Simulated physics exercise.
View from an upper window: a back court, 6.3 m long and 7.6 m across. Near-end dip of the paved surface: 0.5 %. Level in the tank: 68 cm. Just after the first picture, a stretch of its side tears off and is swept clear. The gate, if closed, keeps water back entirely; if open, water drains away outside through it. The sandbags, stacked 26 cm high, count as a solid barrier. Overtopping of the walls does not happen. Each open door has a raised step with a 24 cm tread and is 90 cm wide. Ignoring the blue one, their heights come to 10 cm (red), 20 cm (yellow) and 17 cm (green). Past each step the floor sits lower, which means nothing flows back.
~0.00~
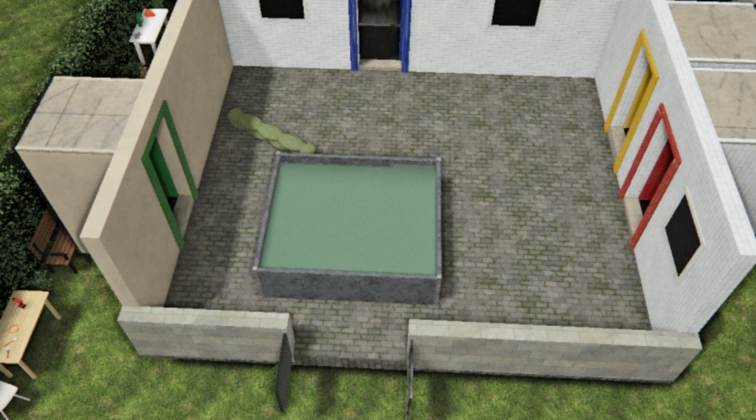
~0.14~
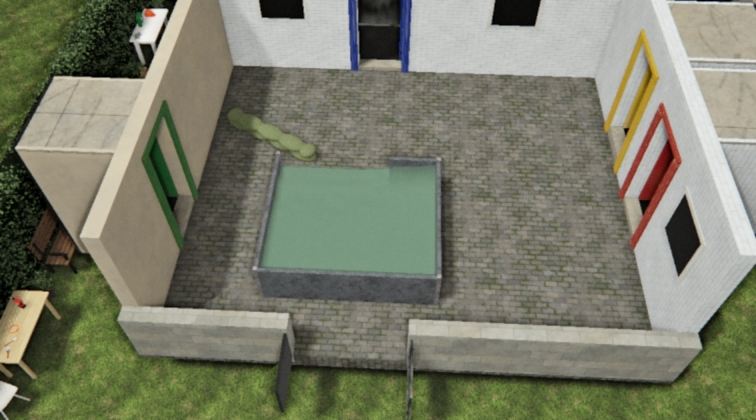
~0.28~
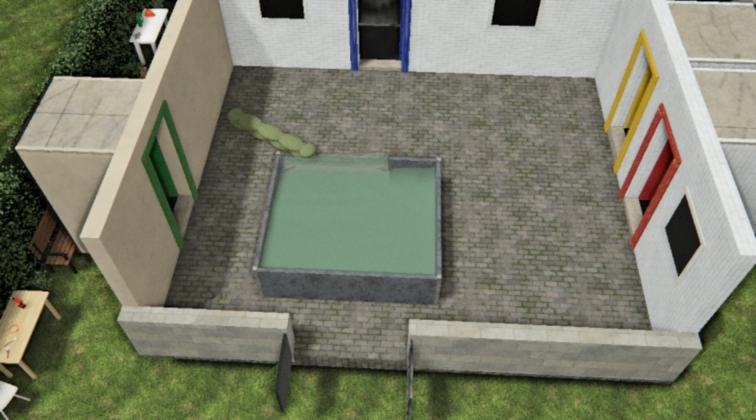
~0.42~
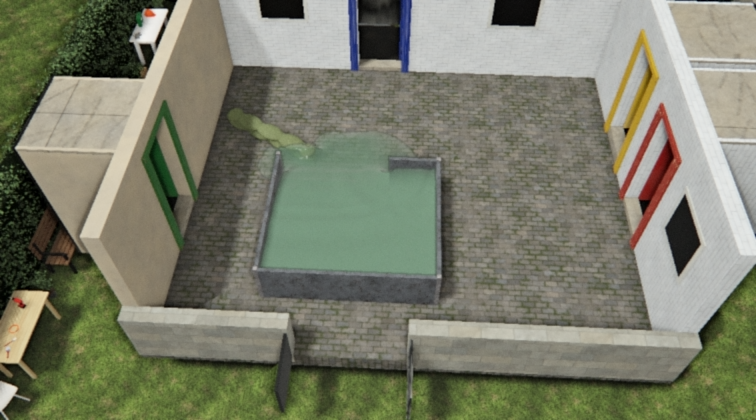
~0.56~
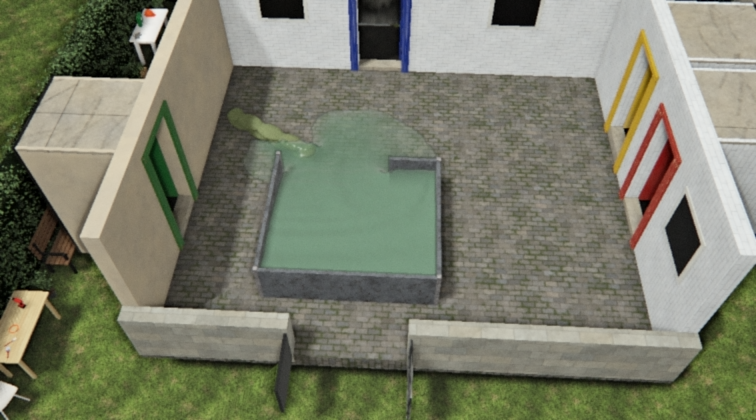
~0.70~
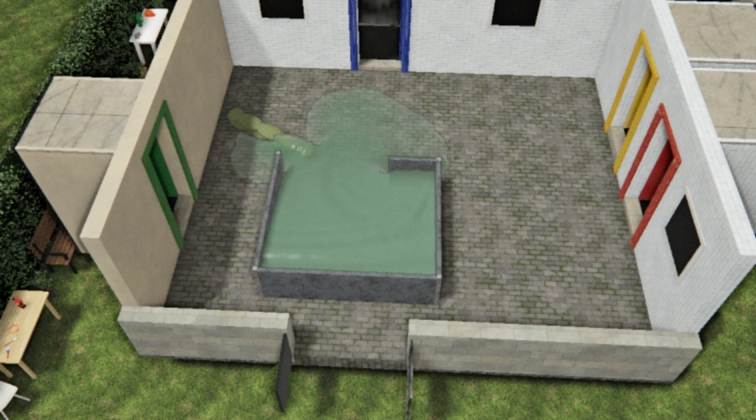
Green water poured out of a rectangular tank in a paved courtyard after part of its far wall disappeared, spreading over the bricks toward the blue door and around the sandbags on the left.
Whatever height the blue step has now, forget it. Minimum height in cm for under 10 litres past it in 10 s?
Approx. 33 cm.
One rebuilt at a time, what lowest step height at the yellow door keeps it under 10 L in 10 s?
Yellow - roughly 14.5 cm.
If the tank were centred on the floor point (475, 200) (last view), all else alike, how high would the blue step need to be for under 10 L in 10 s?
Minimum: Approx. 32 cm.
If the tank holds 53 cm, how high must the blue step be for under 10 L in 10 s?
25 cm.
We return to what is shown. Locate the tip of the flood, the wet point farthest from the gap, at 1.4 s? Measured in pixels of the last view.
Close to pixel (447, 78).
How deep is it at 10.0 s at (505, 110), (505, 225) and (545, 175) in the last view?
Depth: About 10, 4, 7 cm.
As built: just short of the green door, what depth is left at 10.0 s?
It comes to about 5.0 centimetres deep.
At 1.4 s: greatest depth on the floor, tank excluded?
Max depth: About 50 cm.
After 1.4 s water covers 30 % of the floor, deepest (50 cm) near (313, 163); 22 cm at the blue door, 48 litres in over its 9 cm step.
After 3.0 s water covers 45 % of the floor, deepest (37 cm) near (267, 72); 27 cm at the blue door, 305 litres in over its 9 cm step.
After 10.0 s water covers 95 % of the floor, deepest (15 cm) near (621, 356); 5 cm at the blue door, 467 litres in over its 9 cm step.
At the blue door as built, the water arrived by 0.9 s and peaked near 33 cm at 2.2 s.
With a step of 27.5 cm, 45 litres would have come in within the 10 s; with 37.5 cm, 1 litre. So under 10 litres takes about 33 cm.
